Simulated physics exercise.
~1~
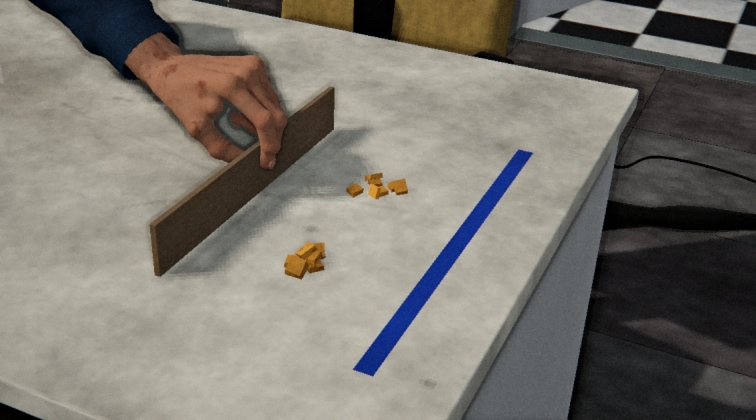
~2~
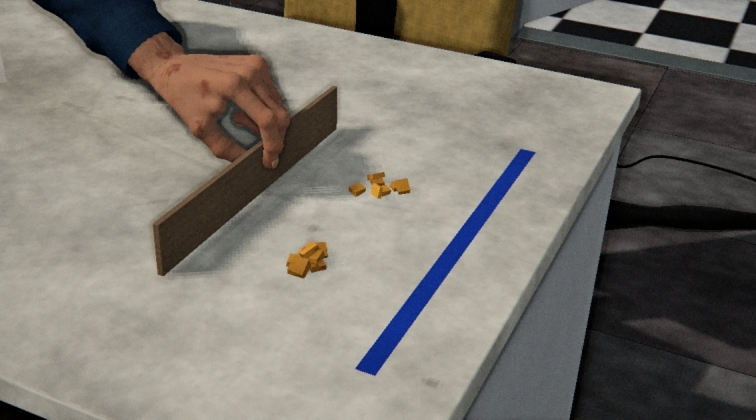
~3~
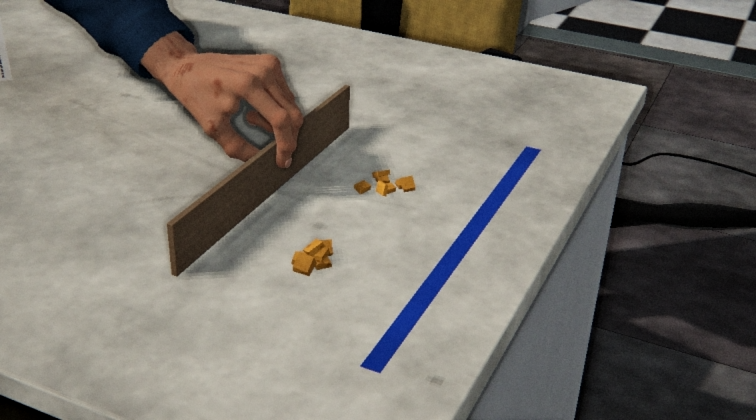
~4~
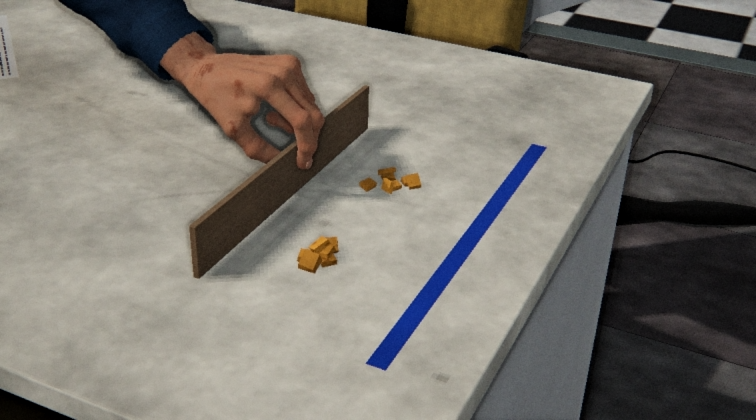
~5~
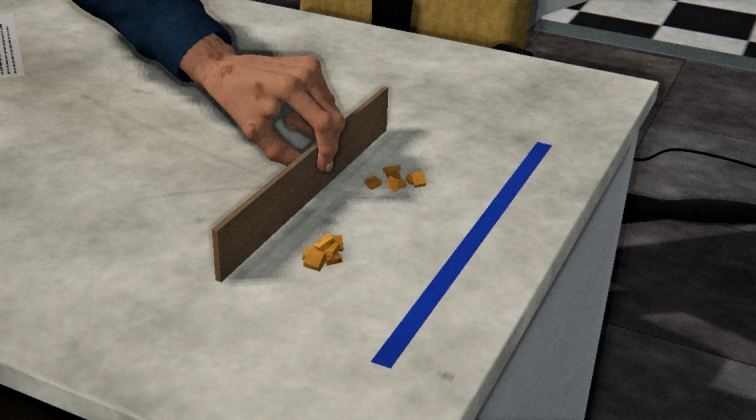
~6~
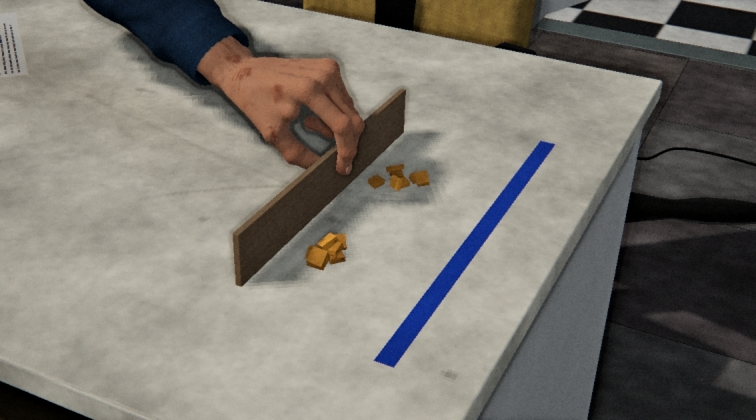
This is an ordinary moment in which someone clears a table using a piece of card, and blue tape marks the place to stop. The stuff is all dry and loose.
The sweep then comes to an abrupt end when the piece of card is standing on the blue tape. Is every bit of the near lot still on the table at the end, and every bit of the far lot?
Near lot: Nothing falls; far lot: Nothing falls.
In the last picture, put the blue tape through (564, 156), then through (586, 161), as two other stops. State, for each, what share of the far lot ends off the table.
First stop roughly 0 per cent off, second stop 60 per cent.
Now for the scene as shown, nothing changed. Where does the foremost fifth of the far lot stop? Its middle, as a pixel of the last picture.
My estimate is somewhere around (539, 210).
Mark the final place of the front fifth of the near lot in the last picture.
That fifth finishes close to (473, 290).
Then, 0.58 s on from there, piece of card still moving, near (413, 172); near lot all on the table, its front near (394, 274); far lot all on the table, its front near (471, 190).
Then, 1.17 s on from there, piece of card stopped at the blue tape; near lot all on the table, its front near (478, 299); far lot all on the table, its front near (546, 209).
In the end, piece of card stopped at the blue tape; near lot all on the table, its front near (478, 299); far lot all on the table, its front near (546, 209).
